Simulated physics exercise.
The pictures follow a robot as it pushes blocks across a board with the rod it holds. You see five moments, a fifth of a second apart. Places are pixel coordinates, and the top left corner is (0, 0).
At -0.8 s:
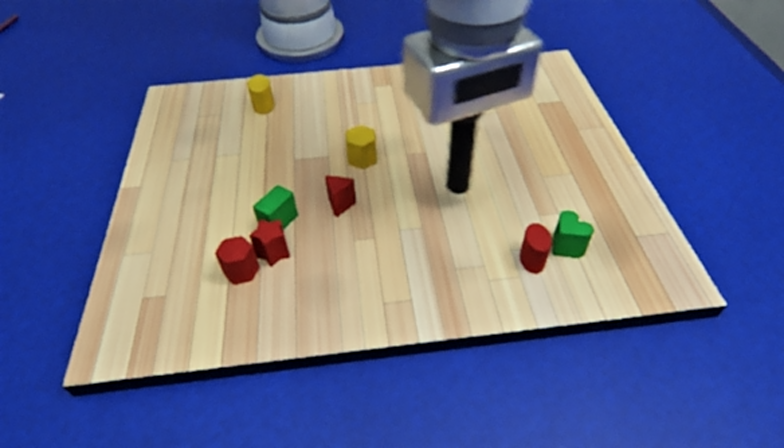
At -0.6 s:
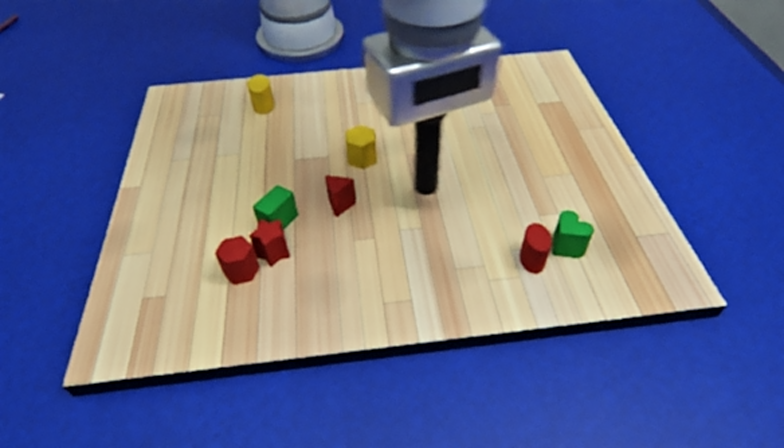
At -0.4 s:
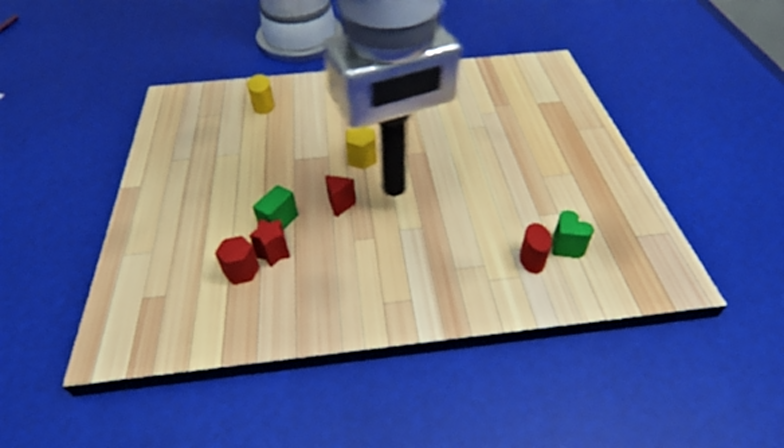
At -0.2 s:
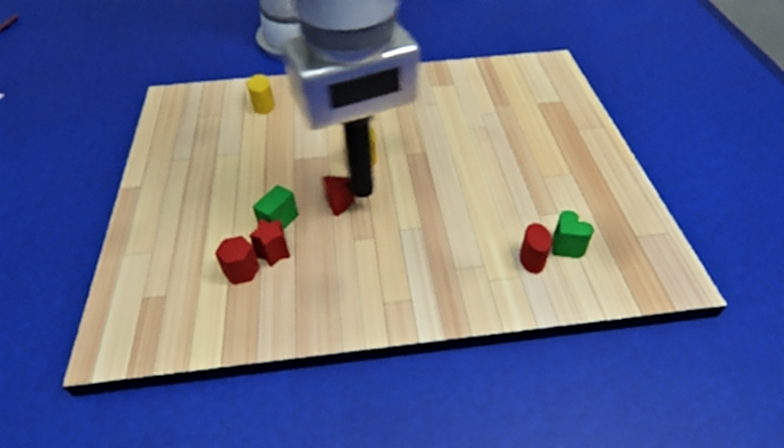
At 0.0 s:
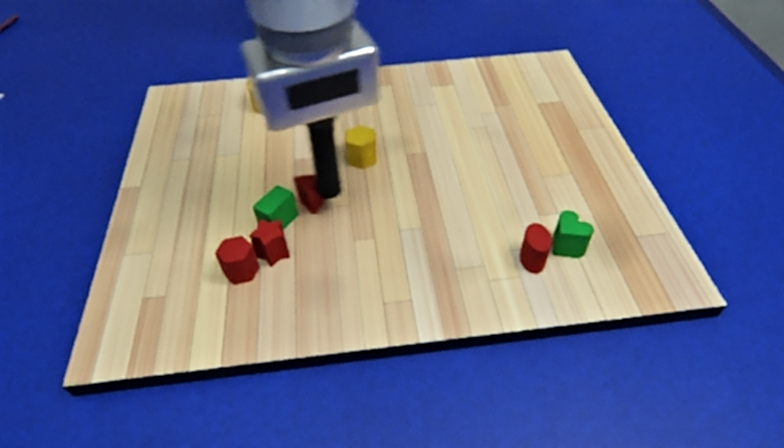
The footage shows a robot arm with a black rod moving left across a wooden board scattered with red, green and yellow blocks, then pushing a red three-sided block a short way left toward a green block.
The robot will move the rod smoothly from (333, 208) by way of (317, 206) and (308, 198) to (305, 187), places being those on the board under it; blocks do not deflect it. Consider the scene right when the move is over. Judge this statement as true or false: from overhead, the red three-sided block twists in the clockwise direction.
The statement is false.
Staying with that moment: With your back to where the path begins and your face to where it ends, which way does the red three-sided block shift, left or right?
Left.
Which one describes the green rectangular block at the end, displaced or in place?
It is not moved.
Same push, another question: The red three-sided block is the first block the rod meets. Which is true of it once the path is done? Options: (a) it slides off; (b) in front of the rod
The one that fits is a, it slides off.
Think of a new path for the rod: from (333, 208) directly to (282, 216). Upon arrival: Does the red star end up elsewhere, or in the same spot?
That block is going to be left alone.
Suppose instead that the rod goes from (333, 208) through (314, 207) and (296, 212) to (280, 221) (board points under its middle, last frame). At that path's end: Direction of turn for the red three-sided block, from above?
That block twists clockwise.
The first path, step by step. Halfway along, rod at (307, 186); red three-sided block at (285, 176).
At the end, rod at (301, 170); green rectangular block still; red three-sided block at (279, 170), turned 45° anticlockwise.
